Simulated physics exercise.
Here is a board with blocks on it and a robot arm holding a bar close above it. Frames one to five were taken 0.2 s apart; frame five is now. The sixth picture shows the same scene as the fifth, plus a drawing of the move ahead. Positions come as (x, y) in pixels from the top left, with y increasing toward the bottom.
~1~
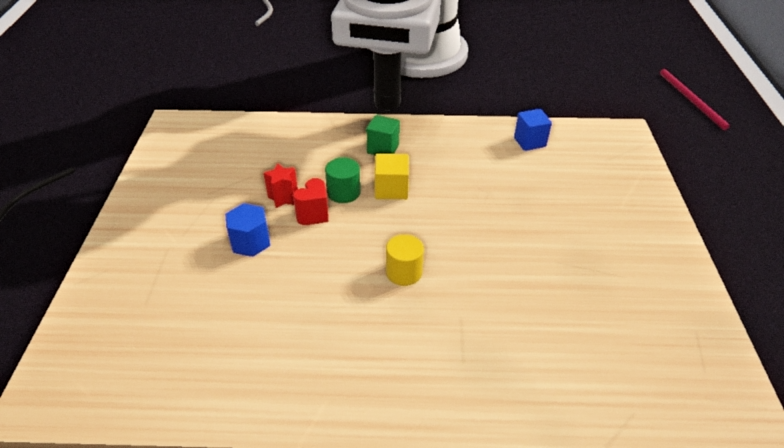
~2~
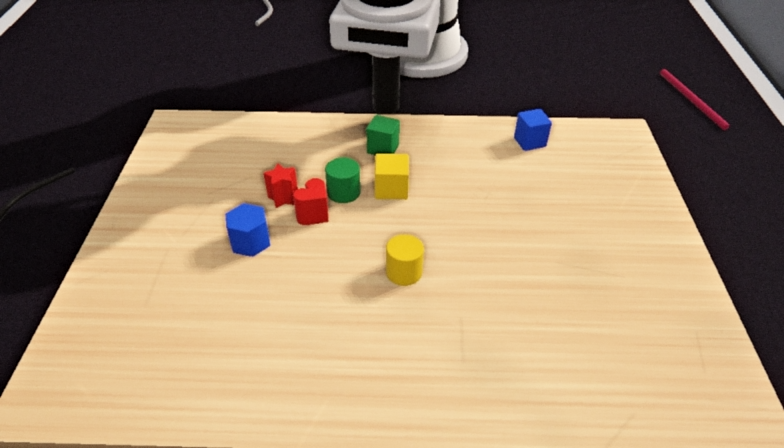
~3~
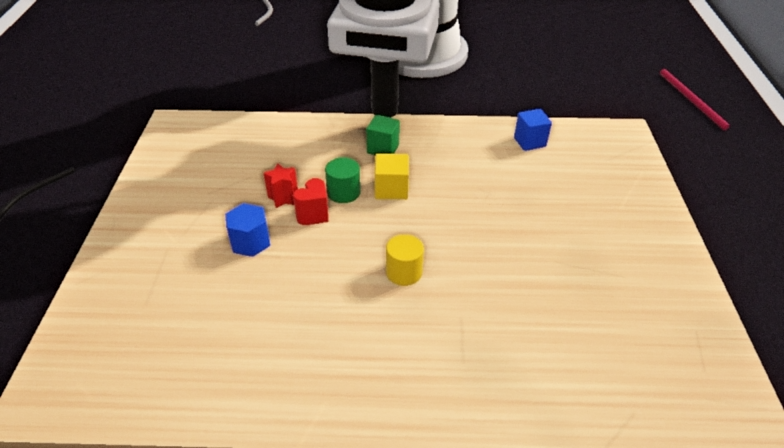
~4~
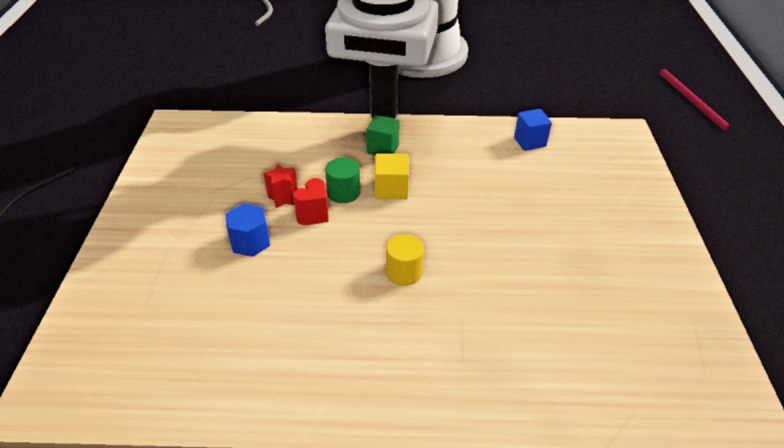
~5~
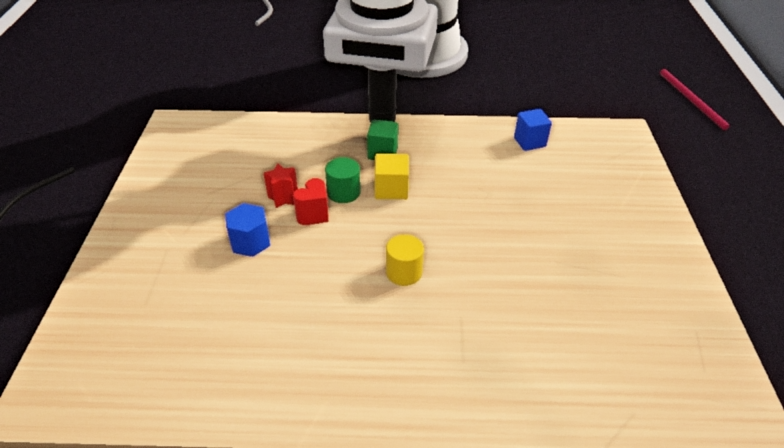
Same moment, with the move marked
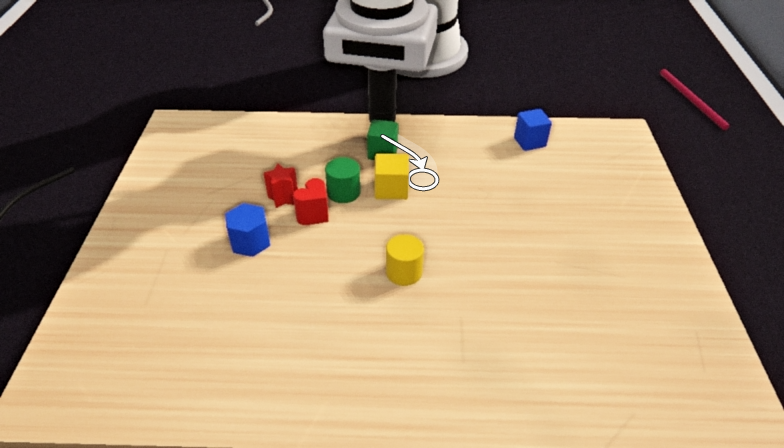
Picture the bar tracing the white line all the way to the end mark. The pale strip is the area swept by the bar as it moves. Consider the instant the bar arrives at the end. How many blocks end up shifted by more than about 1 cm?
It will shift just one block.
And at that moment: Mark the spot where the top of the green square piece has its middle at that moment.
At the end it should sit near (392, 141).
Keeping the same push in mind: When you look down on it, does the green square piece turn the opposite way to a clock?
Final answer: No.
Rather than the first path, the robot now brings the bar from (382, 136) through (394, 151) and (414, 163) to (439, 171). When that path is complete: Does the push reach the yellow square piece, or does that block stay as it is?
The block in question is displaced by the end.
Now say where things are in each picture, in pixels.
In the first picture, bar's lower end (387, 104); green square piece (383, 124); yellow square piece (392, 164).
In the second picture, bar (386, 108); blocks still.
In the third picture, bar (385, 112); blocks still.
In the fourth picture, bar (384, 116); blocks still.
In the fifth picture, bar (382, 121); green square piece (383, 128); yellow square piece (392, 164).
Drawn move, from (382, 136) via (402, 148) and (420, 161), ending at (423, 179).
On the path given first. Halfway along, bar (413, 138); green square piece (392, 140), turned 50° clockwise.
At the end, bar (424, 164); green square piece (392, 141), turned 55° clockwise; yellow square piece still.
